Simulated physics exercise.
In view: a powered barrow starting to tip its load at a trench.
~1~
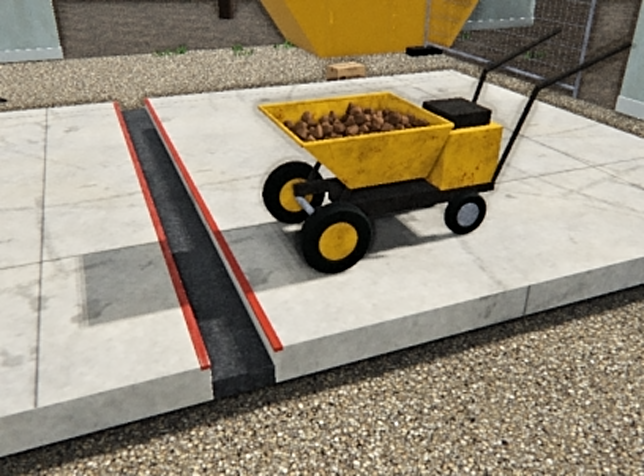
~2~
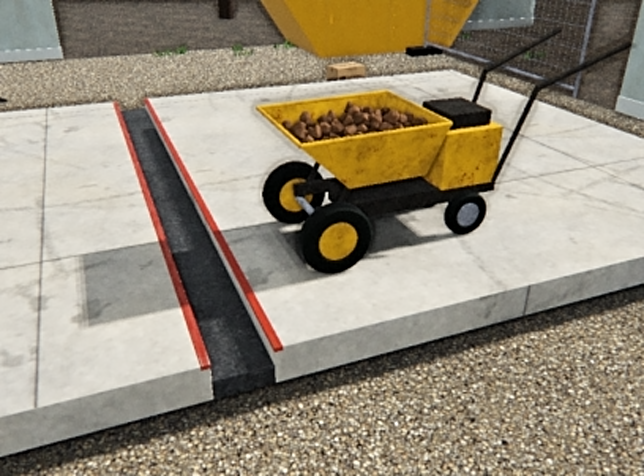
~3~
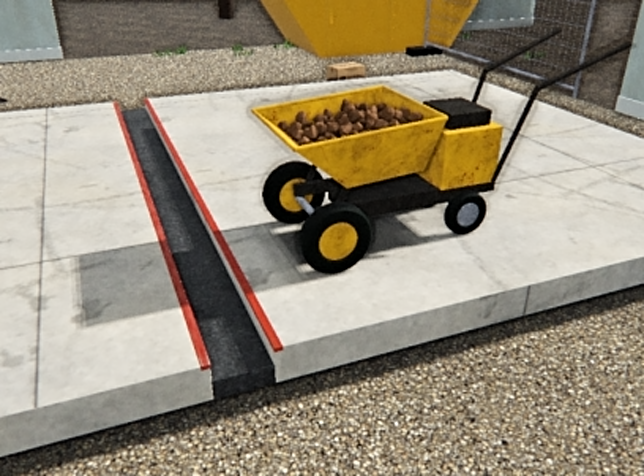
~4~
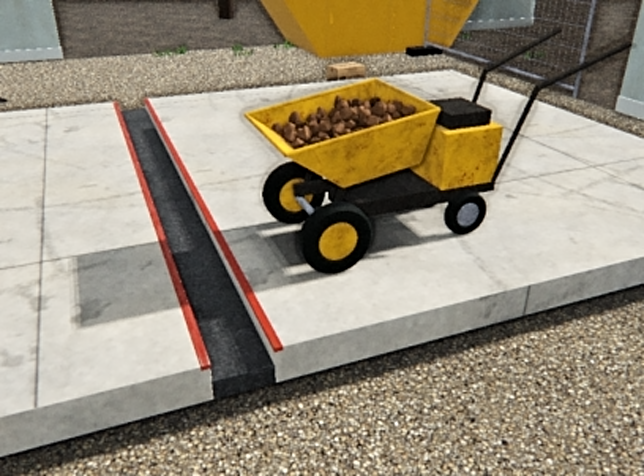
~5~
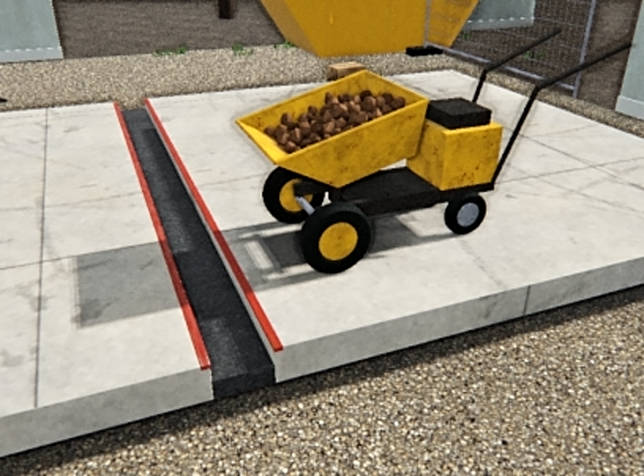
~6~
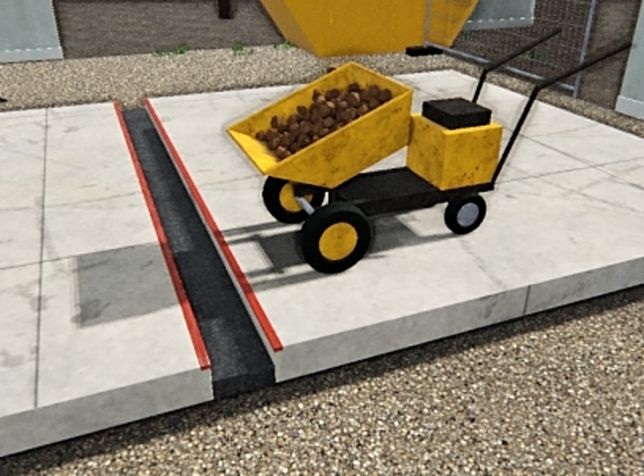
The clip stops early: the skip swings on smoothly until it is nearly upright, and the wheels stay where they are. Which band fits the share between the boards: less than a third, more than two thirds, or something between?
The trench takes from one third to two thirds.
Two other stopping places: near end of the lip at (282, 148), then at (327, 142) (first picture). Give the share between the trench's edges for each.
About 30 and 70 per cent.
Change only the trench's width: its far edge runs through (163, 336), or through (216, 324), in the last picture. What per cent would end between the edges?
The first gives 90 %, the second 30 %.
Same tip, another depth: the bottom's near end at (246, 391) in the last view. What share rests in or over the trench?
Some 70 per cent.
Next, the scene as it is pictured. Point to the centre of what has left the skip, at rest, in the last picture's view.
Roughly at (183, 265).
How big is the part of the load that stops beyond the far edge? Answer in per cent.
Roughly 45 in a hundred.
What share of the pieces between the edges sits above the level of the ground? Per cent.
Near 25 %.
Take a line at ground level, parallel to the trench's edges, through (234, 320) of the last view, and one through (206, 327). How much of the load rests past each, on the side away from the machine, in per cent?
About 80 and 50 per cent.
Soon, skip tipped steeply; all in the skip.
A while on, skip tipped right over; about a third in the skip; about a third in or heaped over the trench; about a quarter beyond it; a stray few falling.
Towards the end, skip tipped right over; a stray few in the skip; about half in or heaped over the trench; about half beyond it.
Finally, skip tipped right over; a stray few in the skip; about half in or heaped over the trench; about half beyond it.
